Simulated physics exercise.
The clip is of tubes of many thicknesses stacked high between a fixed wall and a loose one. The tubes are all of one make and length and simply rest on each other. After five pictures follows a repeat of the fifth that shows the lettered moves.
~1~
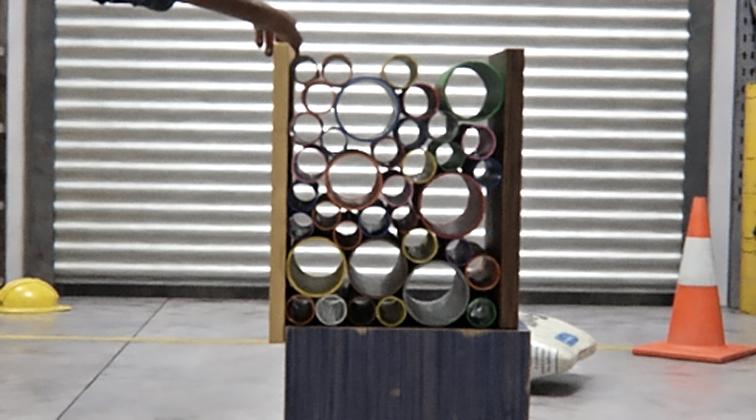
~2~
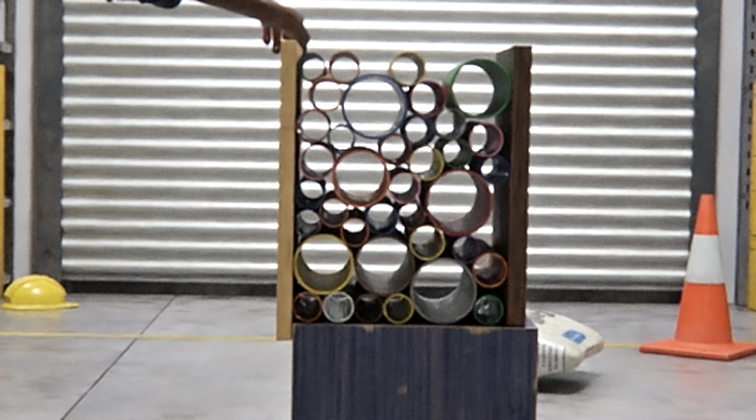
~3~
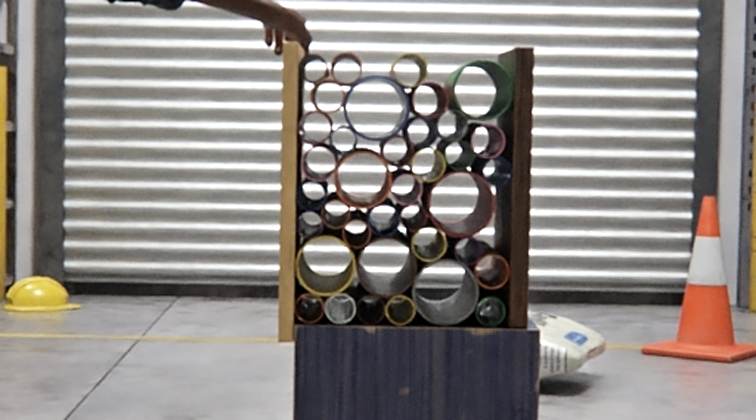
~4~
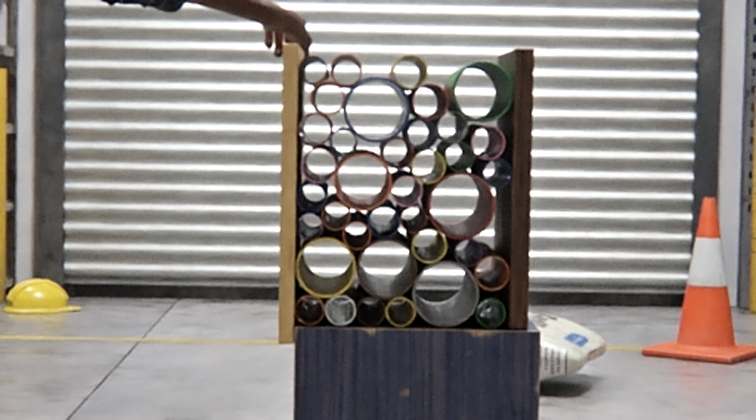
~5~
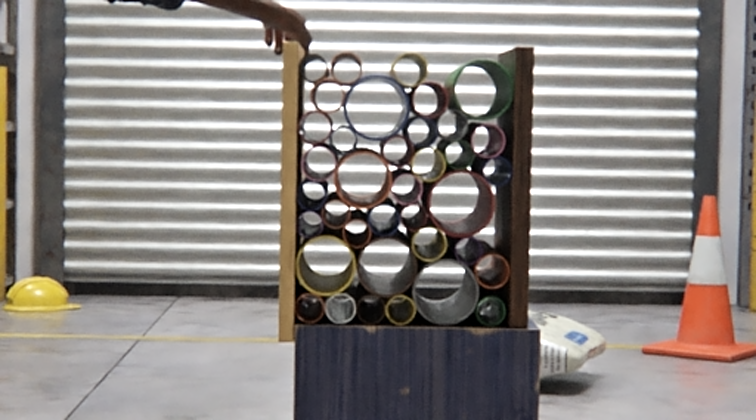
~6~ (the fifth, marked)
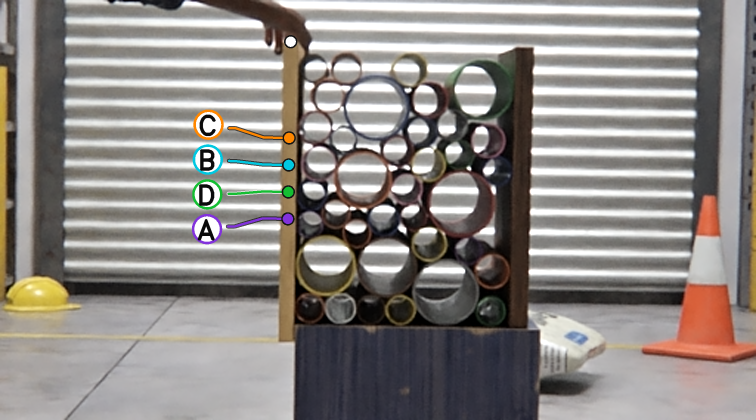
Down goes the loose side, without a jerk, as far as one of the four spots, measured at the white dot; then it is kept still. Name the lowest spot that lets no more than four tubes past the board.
Slide it to B.
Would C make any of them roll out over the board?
At C: Yes.
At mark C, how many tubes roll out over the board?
With C, one.
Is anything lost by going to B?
Yes.
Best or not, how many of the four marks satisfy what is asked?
Two of the four.
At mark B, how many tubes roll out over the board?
With B, four.
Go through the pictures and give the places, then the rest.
In the first picture, a red tube (452, 205); a pink tube (309, 166).
In the second picture, nothing to place.
In the third picture, side board (293, 187).
In the fourth picture, an orange tube (310, 310); a green tube (490, 313).
In the fifth picture, an orange tube (357, 234); a red tube (461, 204); a pink tube (319, 164).
On the marked copy, A at (288, 219); B at (289, 165); C at (289, 138); D at (289, 192); the white dot at (291, 42).
With B. Early on, top of the board (298, 99).
Further on, top of the board (297, 163).
At the end, top of the board (297, 165), four out over the board.
As for the rest, A more than four out over the board; C one out over the board; D more than four out over the board.
